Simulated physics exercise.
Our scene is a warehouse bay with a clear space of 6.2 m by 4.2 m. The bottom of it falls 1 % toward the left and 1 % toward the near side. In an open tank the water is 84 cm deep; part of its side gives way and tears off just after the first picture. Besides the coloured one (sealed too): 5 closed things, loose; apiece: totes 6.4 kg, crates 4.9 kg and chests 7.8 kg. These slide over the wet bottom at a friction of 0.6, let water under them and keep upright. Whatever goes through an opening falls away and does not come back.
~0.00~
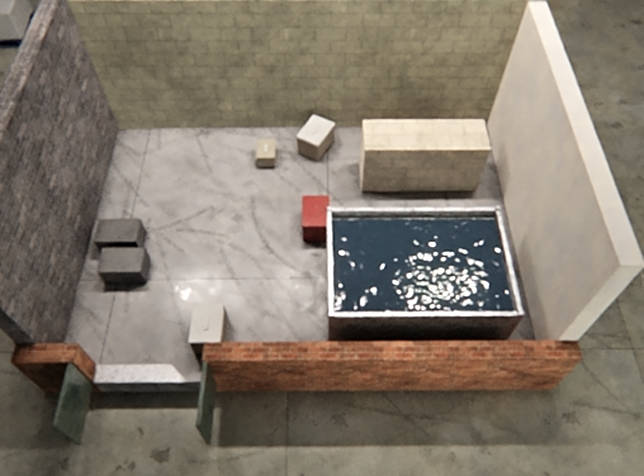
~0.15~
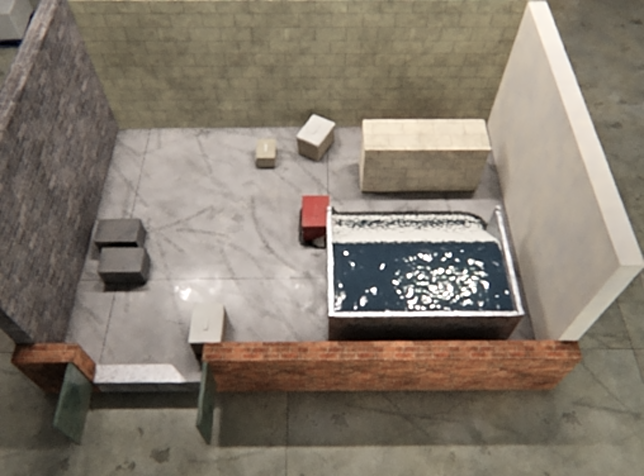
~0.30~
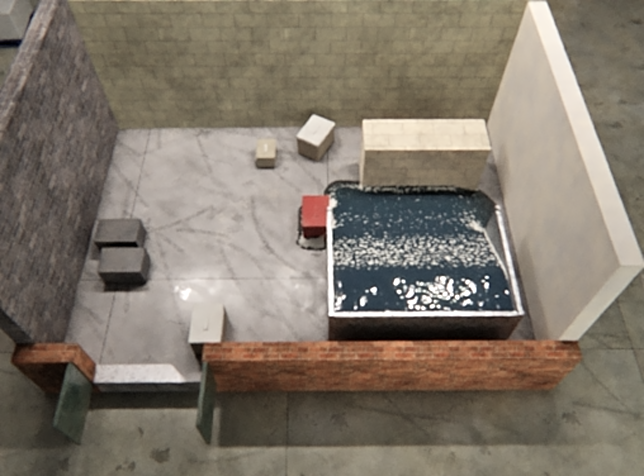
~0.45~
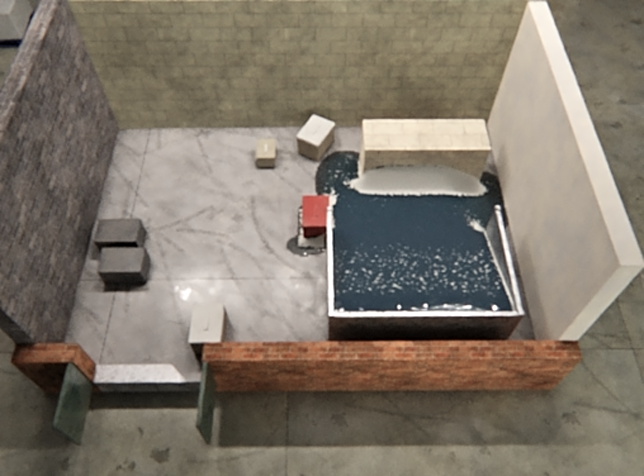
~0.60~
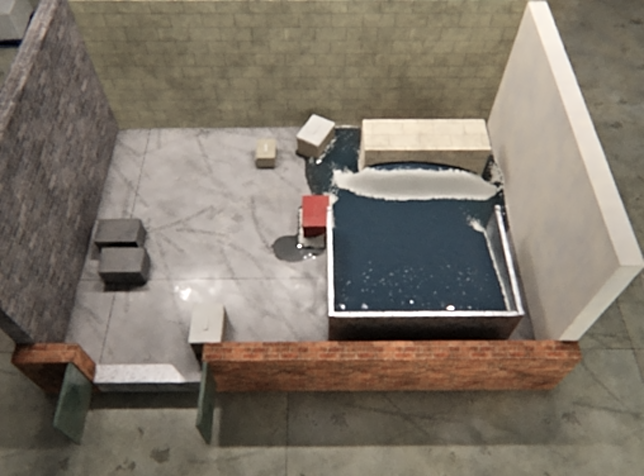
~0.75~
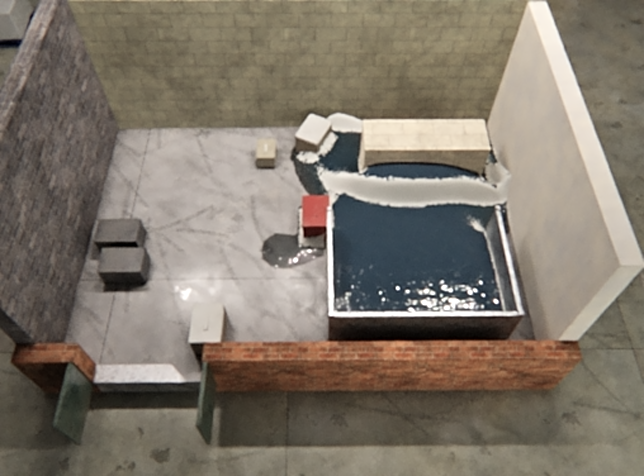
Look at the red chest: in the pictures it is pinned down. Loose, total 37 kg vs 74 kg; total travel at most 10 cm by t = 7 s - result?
Oh, it never manages.
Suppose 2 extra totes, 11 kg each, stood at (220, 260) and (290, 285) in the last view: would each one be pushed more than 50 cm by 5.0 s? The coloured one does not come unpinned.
Result, in sequence: Not exceeded; not exceeded.
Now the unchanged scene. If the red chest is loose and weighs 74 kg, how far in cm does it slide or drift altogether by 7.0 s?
50 cm.
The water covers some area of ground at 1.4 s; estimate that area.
Roughly 13 m2 of it is wet.
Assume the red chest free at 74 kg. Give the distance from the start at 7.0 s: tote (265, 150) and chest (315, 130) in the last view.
Log: Item 1 = 250 cm; item 2 = 400 cm.
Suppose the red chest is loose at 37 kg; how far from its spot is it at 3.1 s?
Shift: Roughly 100 cm.
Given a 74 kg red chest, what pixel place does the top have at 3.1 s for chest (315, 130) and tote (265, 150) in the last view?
Roughly (109, 170), then roughly (152, 211).
After 1.4 s the red chest would be 38 cm from its start with 37 kg and 9 cm from its start with 74 kg; 13 cm of water round it then.
After 3.1 s the red chest would be 110 cm from its start with 37 kg and 51 cm from its start with 74 kg; 5 cm of water round it then.
After 4.9 s the red chest would be 110 cm from its start with 37 kg and 51 cm from its start with 74 kg; 5 cm of water round it then.
After 7.0 s the red chest would be 110 cm from its start with 37 kg and 51 cm from its start with 74 kg; 7 cm of water round it then.
